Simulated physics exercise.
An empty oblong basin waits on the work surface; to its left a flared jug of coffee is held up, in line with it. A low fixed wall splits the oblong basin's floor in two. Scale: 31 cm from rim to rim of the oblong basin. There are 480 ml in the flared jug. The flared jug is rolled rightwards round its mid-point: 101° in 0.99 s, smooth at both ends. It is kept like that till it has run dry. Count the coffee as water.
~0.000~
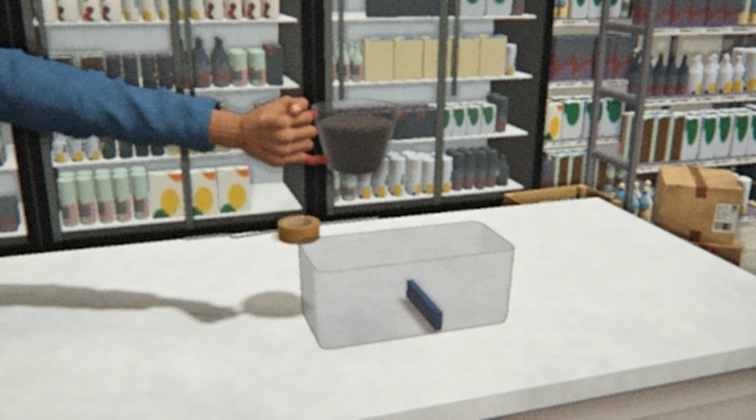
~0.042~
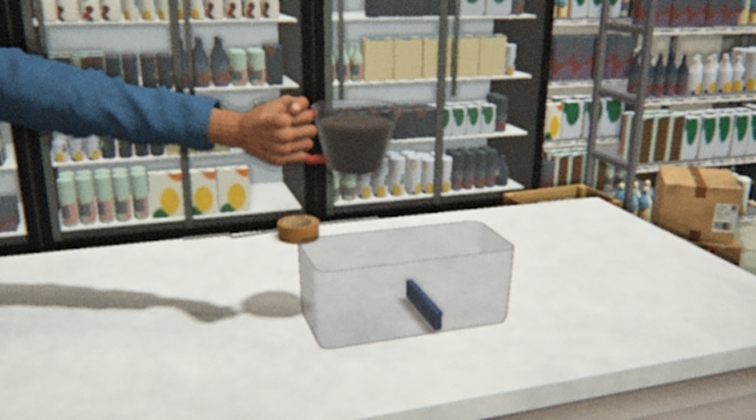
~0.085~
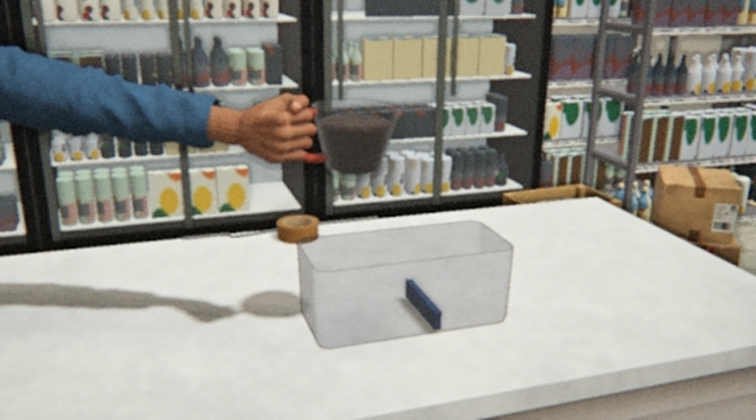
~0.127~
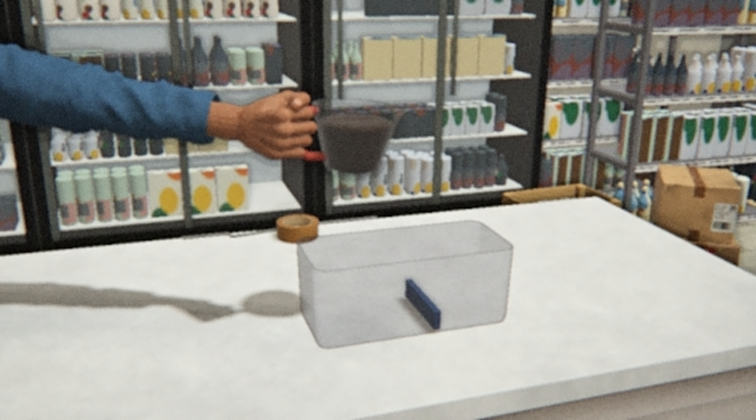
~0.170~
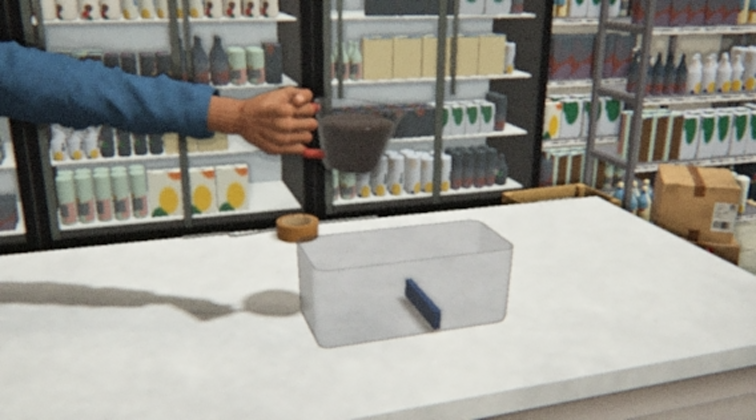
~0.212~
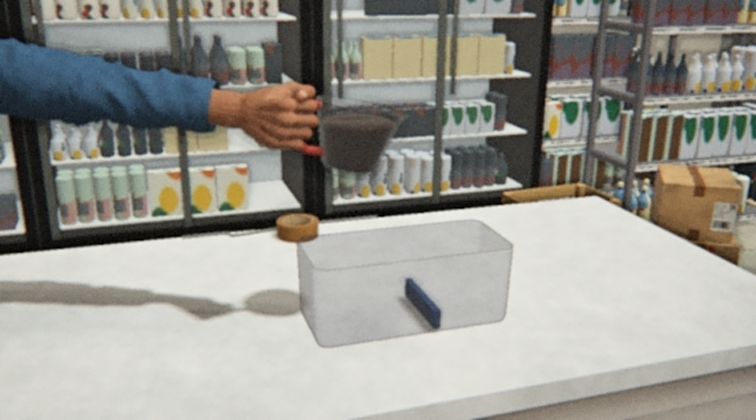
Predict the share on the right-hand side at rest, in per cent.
About 75 per cent.
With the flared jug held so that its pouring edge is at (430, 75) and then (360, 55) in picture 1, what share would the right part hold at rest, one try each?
In turn about 65 and 10 per cent.
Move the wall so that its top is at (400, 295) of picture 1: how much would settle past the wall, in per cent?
Then about 90 per cent.
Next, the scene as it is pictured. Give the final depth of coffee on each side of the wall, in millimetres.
Some 4 mm on the left and 24 mm on the right.
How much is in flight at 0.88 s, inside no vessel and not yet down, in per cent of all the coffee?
Near 20 in a hundred.
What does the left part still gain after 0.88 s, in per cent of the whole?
About 16 per cent.
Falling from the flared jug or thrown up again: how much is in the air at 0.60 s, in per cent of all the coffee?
About 26 per cent.
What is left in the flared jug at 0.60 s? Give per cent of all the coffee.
Some 68 per cent.
By 0.60 s the tilt is 66° and 69 per cent is still to pour, 0 is left of the wall and 5 right of it.
By 0.88 s the tilt is 98° and 10 per cent is still to pour, 6 is left of the wall and 63 right of it.
By 1.17 s the tilt is 101° and 0 per cent is still to pour, 20 is left of the wall and 78 right of it.
By 1.49 s the tilt is 101° and 0 per cent is still to pour, 22 is left of the wall and 76 right of it.
At rest 22 per cent lies left of the wall, 75 right of it and 2 outside.
